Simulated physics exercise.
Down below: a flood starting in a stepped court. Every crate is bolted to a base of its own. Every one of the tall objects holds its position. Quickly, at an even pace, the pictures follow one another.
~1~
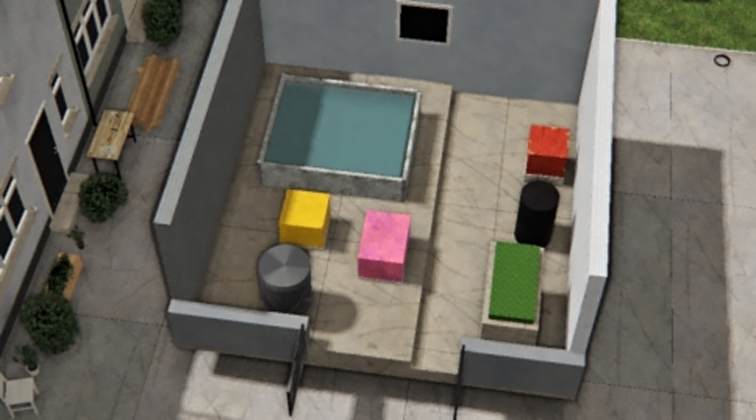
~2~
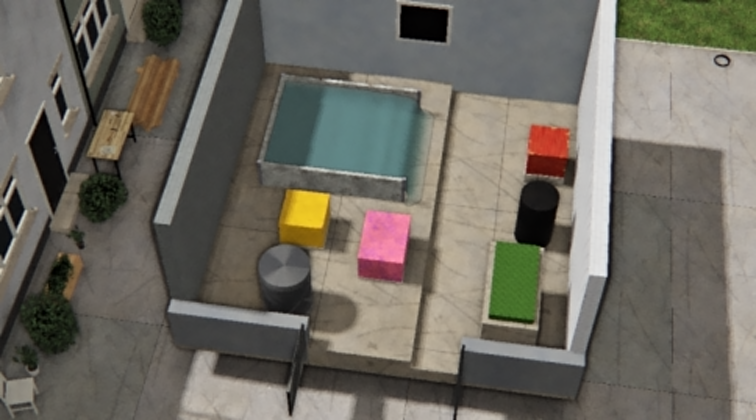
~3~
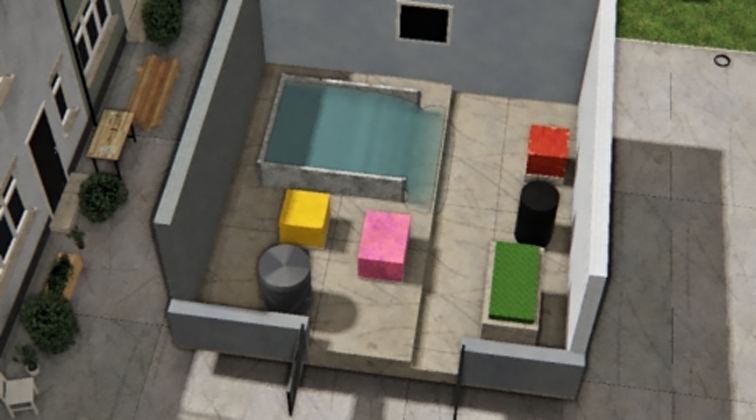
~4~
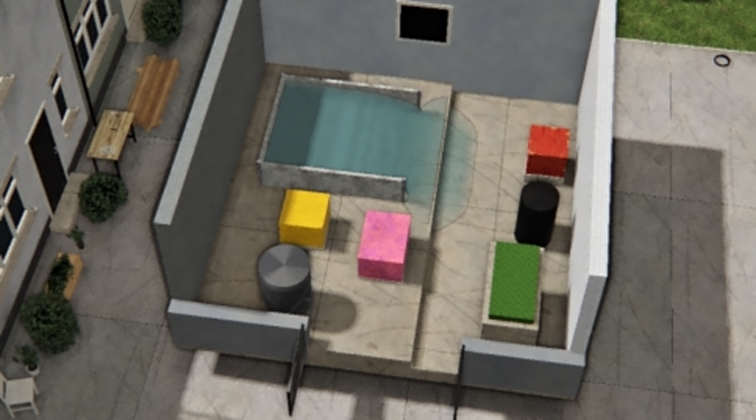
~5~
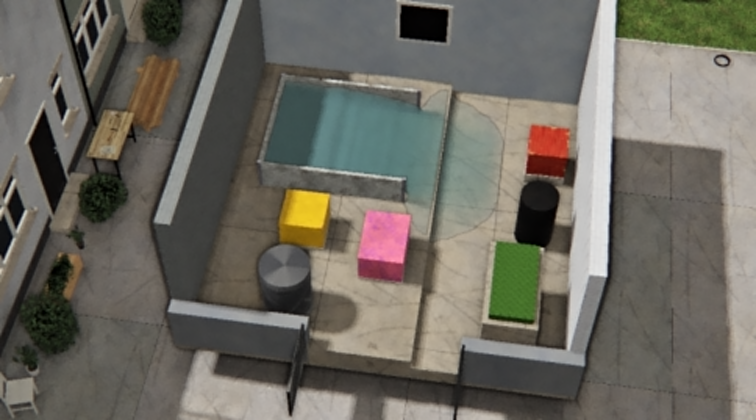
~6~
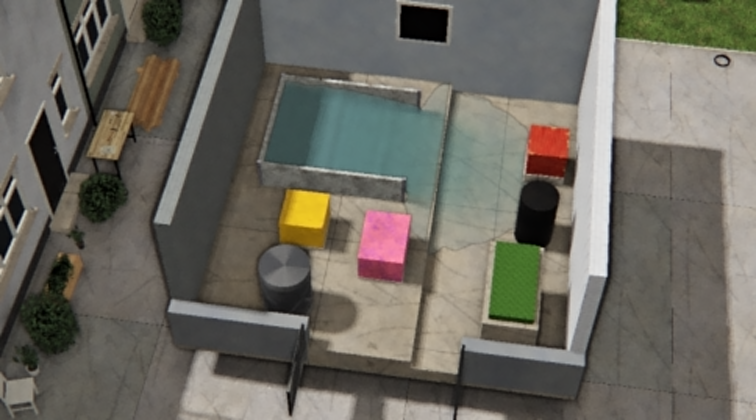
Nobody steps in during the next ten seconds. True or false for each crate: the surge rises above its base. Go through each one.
Pink crate: False; red crate: True; yellow crate: False.
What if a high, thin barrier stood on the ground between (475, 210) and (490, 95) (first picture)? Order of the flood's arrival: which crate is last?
I'd pick the one in yellow.
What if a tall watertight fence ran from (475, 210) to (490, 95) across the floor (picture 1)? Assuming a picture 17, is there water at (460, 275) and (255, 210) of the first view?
Reached, untouched.
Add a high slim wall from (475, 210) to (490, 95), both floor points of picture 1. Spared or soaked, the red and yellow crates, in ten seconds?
Red: Untouched; yellow: Untouched.
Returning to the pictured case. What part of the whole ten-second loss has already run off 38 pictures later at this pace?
15 per cent.
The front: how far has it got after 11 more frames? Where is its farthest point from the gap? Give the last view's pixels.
(563, 326).
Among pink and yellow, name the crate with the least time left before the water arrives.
First to get wet: The pink one.
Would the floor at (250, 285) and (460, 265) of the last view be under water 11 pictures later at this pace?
The first place is spared and the second is inundated.
A moment on, water covers 35 % of the floor; the pink crate water round its plinth, the red crate water round its plinth, the yellow crate not reached.
Next, water covers 40 % of the floor; the pink crate water round its plinth, the red crate water round its plinth, the yellow crate not reached.
Then, water covers 50 % of the floor; the pink crate water round its plinth, the red crate water round its plinth, the yellow crate not reached.
Later, water covers 60 % of the floor; the pink crate water round its plinth, the red crate water round its plinth, the yellow crate not reached.
In the end, water covers 60 % of the floor; the pink crate stayed above the water, the red crate was topped, the yellow crate stayed above the water.
